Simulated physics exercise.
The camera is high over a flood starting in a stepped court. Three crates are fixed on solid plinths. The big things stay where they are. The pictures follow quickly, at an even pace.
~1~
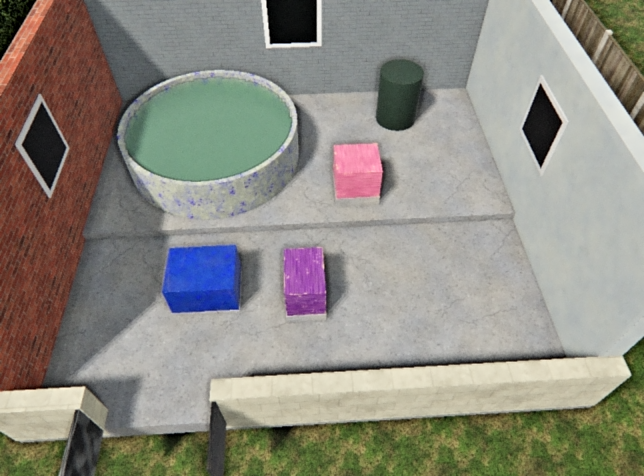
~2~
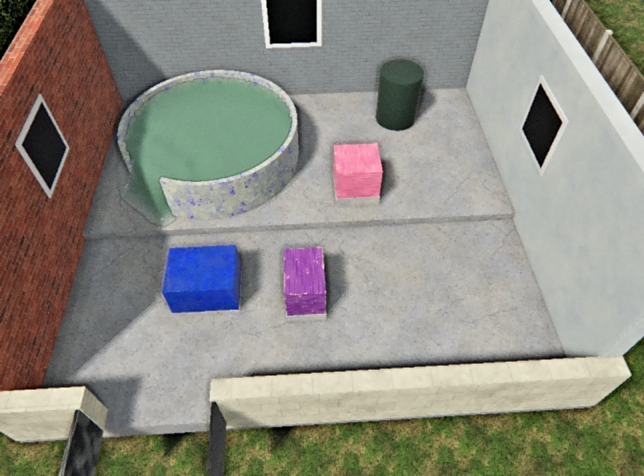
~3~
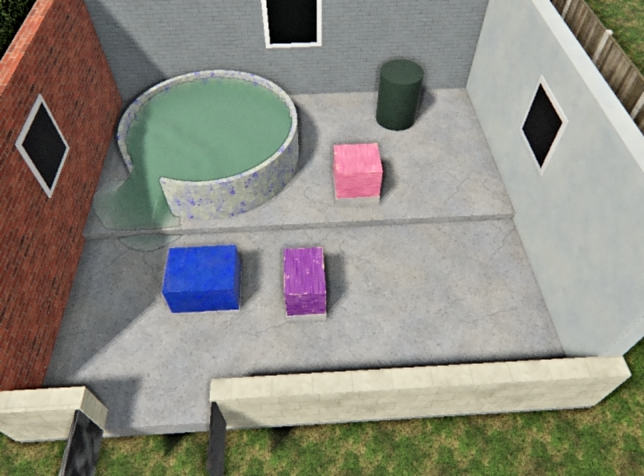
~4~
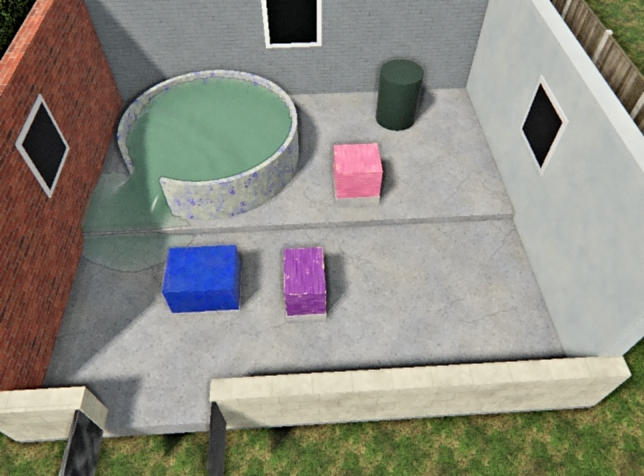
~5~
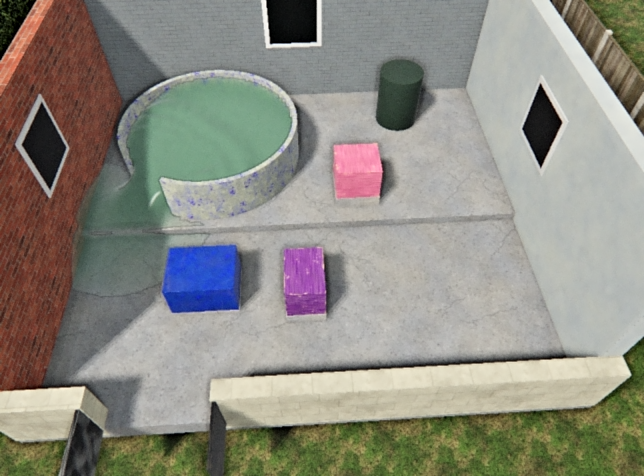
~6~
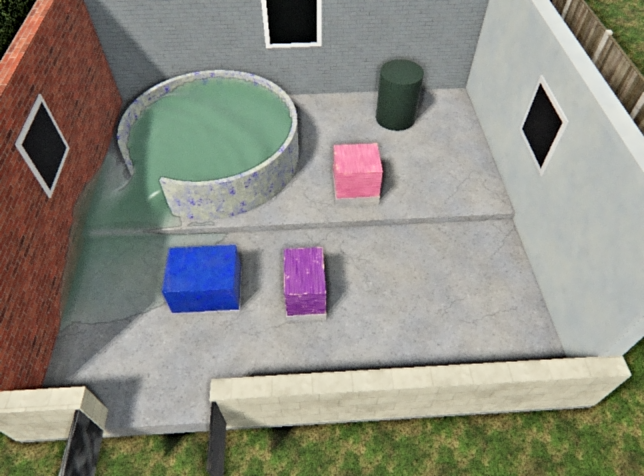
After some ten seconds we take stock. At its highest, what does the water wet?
One by one: The purple crate stays dry; the blue crate gets wet; the pink crate stays dry.
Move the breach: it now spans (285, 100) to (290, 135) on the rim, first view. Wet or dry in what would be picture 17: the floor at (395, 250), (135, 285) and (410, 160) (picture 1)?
In that order: Not flooded, no water, awash.
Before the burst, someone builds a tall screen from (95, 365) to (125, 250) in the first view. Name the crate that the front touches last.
I say the one in pink.
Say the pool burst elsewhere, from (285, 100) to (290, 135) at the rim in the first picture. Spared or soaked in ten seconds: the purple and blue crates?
One by one: Purple remains dry, blue takes water.
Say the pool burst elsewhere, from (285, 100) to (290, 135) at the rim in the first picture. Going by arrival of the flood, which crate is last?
Last comes the blue crate.
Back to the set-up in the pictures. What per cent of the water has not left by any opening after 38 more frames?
Near 80 in a hundred.
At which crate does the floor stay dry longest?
Last comes the crate marked pink.
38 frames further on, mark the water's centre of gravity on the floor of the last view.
At about (226, 209).
A moment on, water covers 20 % of the floor; the purple crate not reached, the blue crate water round its plinth, the pink crate not reached.
Next, water covers 25 % of the floor; the purple crate not reached, the blue crate water round its plinth, the pink crate not reached.
Then, water covers 40 % of the floor; the purple crate water round its plinth, the blue crate water round its plinth, the pink crate not reached.
Later, water covers 70 % of the floor; the purple crate water round its plinth, the blue crate water round its plinth, the pink crate not reached.
In the end, water covers 85 % of the floor; the purple crate stayed above the water, the blue crate was topped, the pink crate stayed above the water.
